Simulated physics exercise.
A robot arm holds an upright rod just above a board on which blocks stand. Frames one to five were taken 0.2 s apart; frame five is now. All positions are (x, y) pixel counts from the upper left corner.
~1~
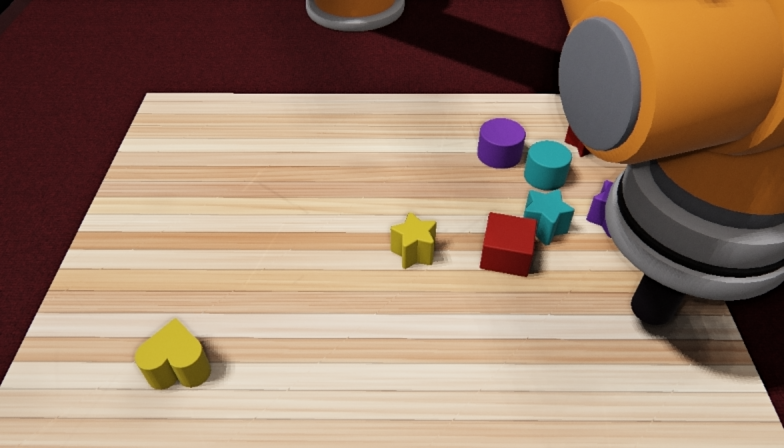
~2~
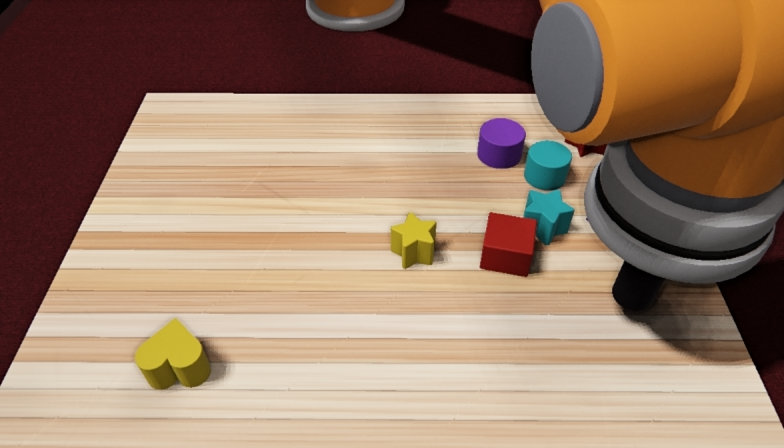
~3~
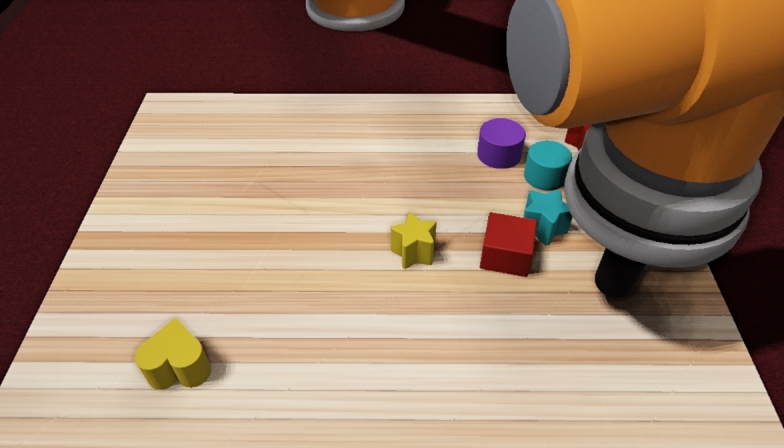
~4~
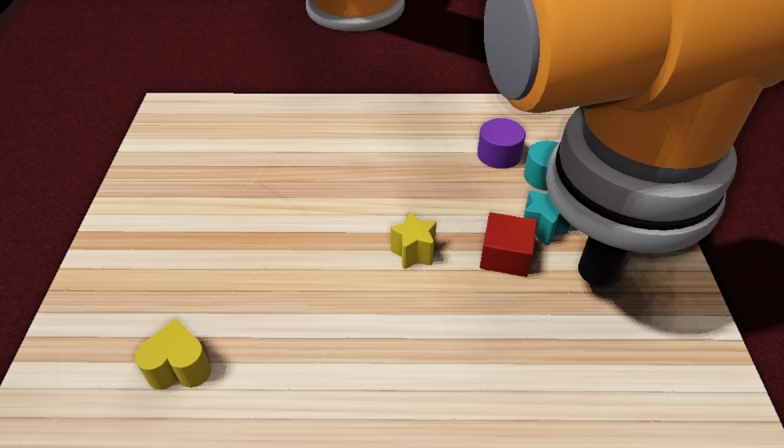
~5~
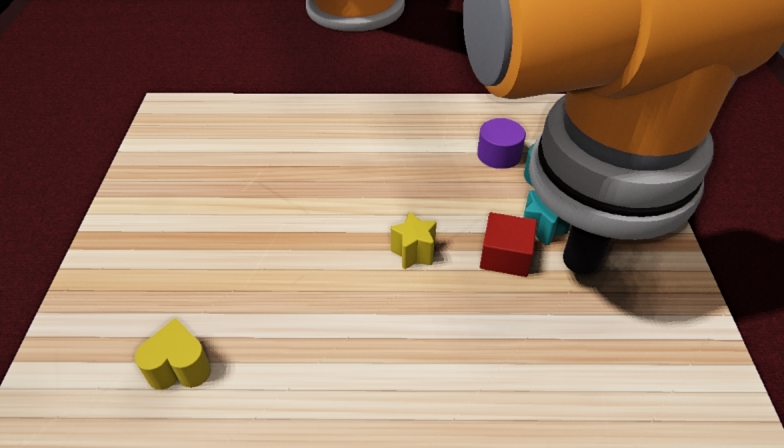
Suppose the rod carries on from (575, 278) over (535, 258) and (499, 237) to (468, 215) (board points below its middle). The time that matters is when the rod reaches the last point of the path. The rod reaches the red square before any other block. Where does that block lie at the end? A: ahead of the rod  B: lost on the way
The one that fits is B, lost on the way.
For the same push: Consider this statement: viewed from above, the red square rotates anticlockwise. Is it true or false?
Verdict: True.
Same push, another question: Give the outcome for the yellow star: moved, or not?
The yellow star will be pushed away from where it stands.
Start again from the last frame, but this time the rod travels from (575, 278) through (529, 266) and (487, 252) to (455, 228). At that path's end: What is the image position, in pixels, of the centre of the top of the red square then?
By then it is at (424, 187).
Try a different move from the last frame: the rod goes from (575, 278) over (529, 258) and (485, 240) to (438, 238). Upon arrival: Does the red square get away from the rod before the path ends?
Answer: No.
What follows on the original path. One third of the way, rod at (538, 241); red square at (496, 227).
Two thirds of the way, rod at (500, 219); red square at (459, 214), turned 35° anticlockwise.
At the end, rod at (470, 198); yellow star at (403, 232), turned 15° anticlockwise; red square at (437, 207), turned 55° anticlockwise; turquoise star not moved.
